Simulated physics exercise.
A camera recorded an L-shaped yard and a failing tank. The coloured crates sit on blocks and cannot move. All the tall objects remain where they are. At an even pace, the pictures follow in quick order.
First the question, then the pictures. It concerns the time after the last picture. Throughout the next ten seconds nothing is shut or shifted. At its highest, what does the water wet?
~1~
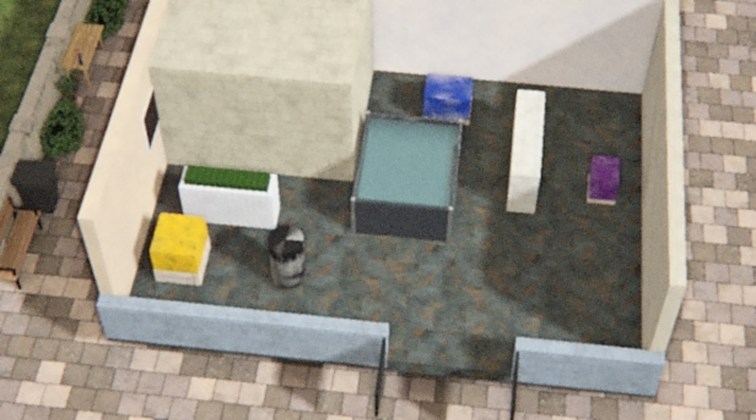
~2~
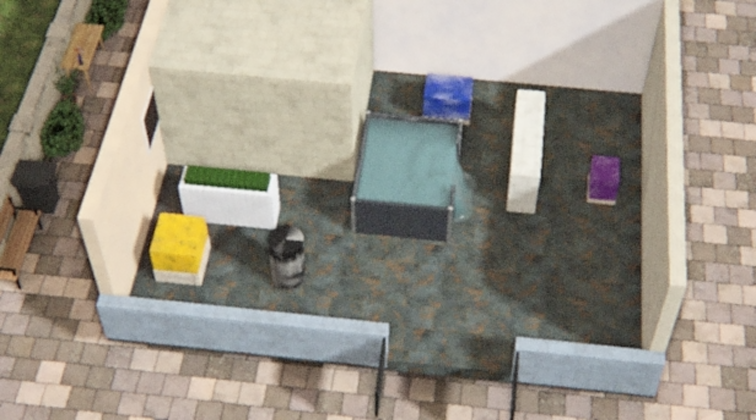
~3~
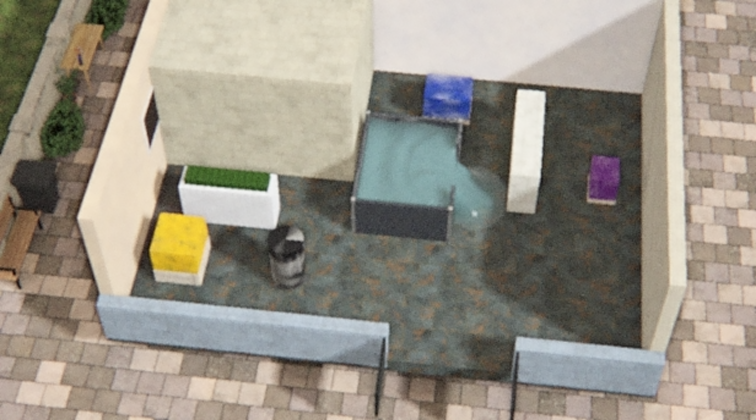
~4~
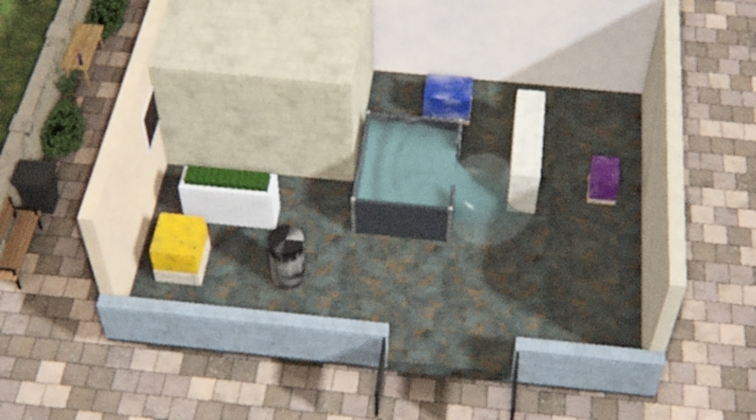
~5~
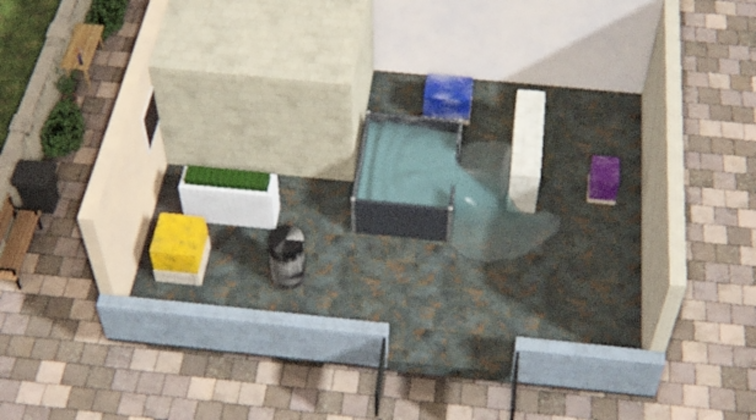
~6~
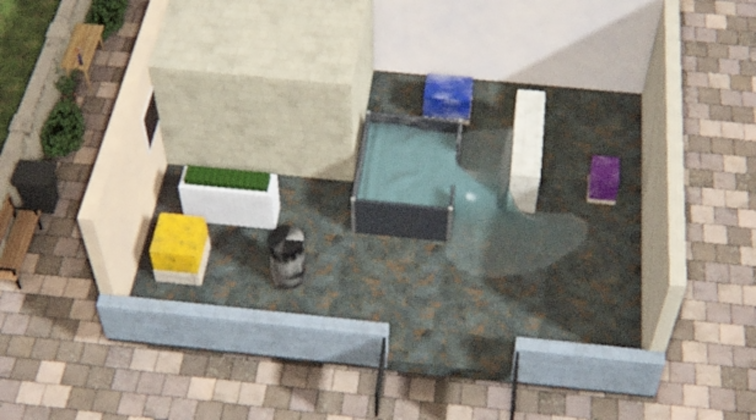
Outcome: The blue crate is within reach. The purple crate is within reach. The yellow crate is out of reach.
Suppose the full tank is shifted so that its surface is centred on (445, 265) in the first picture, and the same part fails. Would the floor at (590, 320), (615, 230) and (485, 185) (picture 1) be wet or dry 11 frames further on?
As listed: Under water, awash, dry.
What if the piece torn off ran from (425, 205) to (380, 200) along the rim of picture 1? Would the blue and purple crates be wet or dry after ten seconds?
First, the blue crate is not reached; second, the purple crate is not reached.
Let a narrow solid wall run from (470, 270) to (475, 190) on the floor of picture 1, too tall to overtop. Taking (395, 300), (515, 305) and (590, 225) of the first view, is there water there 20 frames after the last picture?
Outcome by spot, in order - watered, watered, unwatered.
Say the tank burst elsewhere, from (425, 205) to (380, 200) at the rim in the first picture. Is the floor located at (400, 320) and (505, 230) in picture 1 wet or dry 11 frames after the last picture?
Well, the first one's sitting in a puddle and the next one's spared.
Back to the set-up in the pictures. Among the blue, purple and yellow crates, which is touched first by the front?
Answer: That's the crate marked blue.
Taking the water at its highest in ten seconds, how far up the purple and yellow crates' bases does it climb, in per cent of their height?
Around 200 in a hundred for the first and 10 in a hundred for the second.
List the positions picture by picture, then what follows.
The first picture shows the open tank at (408, 163) is whole and still.
In the second picture, water pours out at (453, 184) and has run to (466, 175).
In the third picture, water pours out at (453, 186) and has run to (501, 186).
In the fourth picture, water pours out at (452, 187) and has run to (525, 222).
In the fifth picture, the front is at (555, 225), out from the gap at (452, 187).
In the sixth picture, water pours out at (453, 186) and has run to (581, 238).
A moment on, water covers 25 % of the floor; the blue crate water round its plinth, the purple crate water round its plinth, the yellow crate not reached.
Next, water covers 45 % of the floor; the blue crate water round its plinth, the purple crate water round its plinth, the yellow crate not reached.
Then, water covers 55 % of the floor; the blue crate water round its plinth, the purple crate water round its plinth, the yellow crate not reached.
Later, water covers 65 % of the floor; the blue crate water round its plinth, the purple crate water round its plinth, the yellow crate not reached.
In the end, water covers 80 % of the floor; the blue crate was topped, the purple crate was topped, the yellow crate stayed above the water.
